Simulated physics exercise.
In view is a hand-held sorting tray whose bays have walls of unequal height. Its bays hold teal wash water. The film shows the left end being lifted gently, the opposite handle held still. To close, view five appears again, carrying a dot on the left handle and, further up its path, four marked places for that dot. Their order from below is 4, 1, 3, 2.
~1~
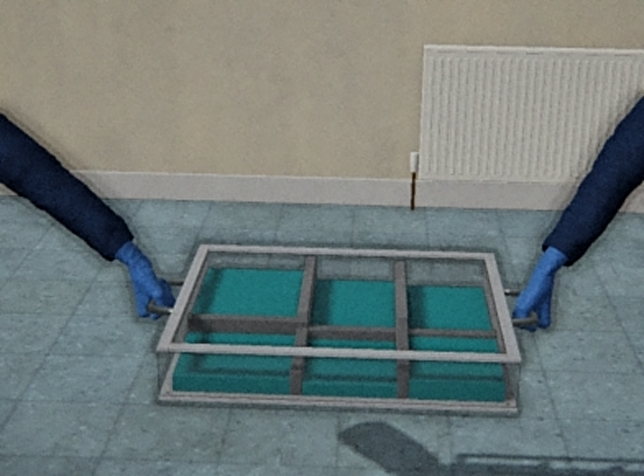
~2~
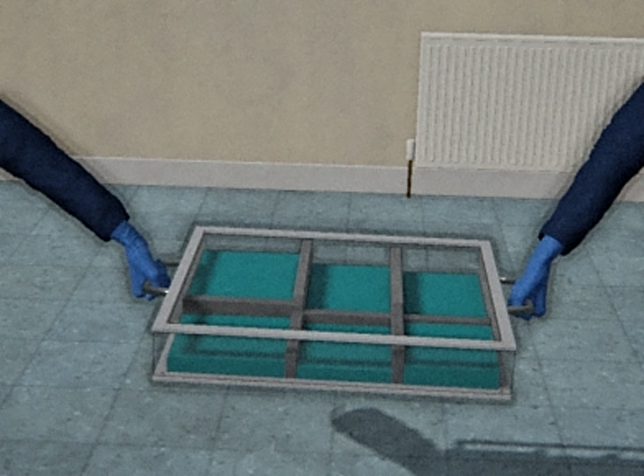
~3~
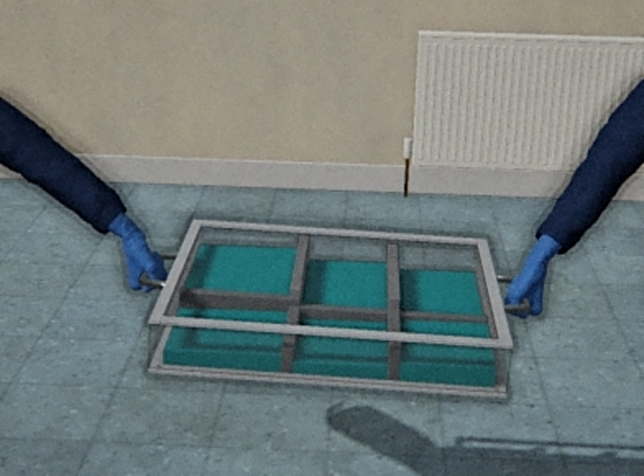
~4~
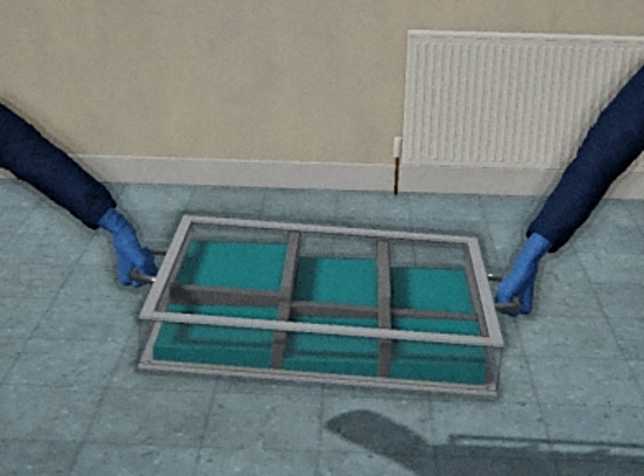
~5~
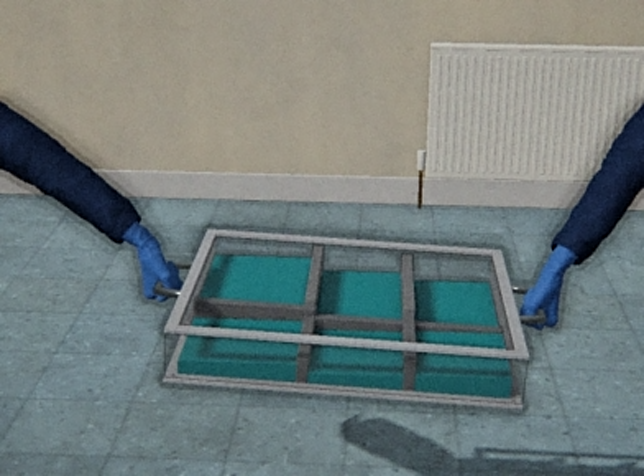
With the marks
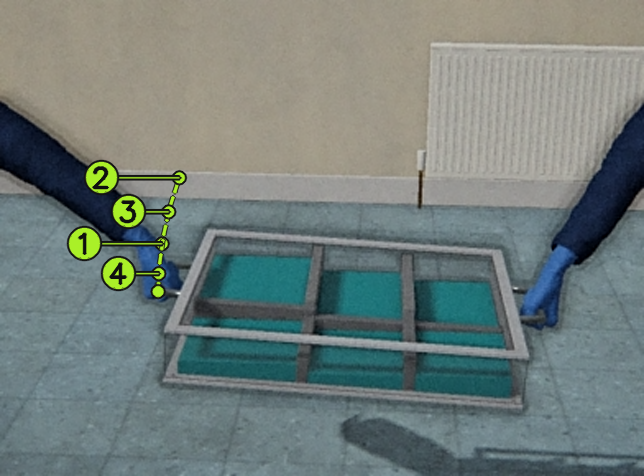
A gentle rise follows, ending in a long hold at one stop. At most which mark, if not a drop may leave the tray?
I would pick mark 2.
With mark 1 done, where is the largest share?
It is the back left one.
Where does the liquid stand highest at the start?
It is the back left one.
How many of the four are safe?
All of them.
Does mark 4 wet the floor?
No, not at all.
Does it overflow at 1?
No.
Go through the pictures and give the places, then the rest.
In the first frame, the tray is level; deepest in the back left bay, at (253, 295), shallowest in the back right; left handle at (157, 296).
In the second frame, tipped about 1° down to the right; no wall is crossed; left handle at (152, 276).
In the third frame, tipped about 2° down to the right; no wall is crossed; left handle at (149, 269).
In the fourth frame, tipped about 3° down to the right; no wall is crossed; left handle at (139, 264).
In the fifth frame, tipped about 3° down to the right; deepest in the back left bay, at (260, 281), shallowest in the back right; left handle at (164, 278).
On the marked copy, 1 at (162, 243); 2 at (179, 177); 3 at (168, 211); 4 at (158, 273).
With 1, nothing spills; the back left bay holds the most.
With 2, nothing spills; the back right bay holds the most.
With 3, nothing spills; the back left bay holds the most.
With 4, nothing spills; the back left bay holds the most.
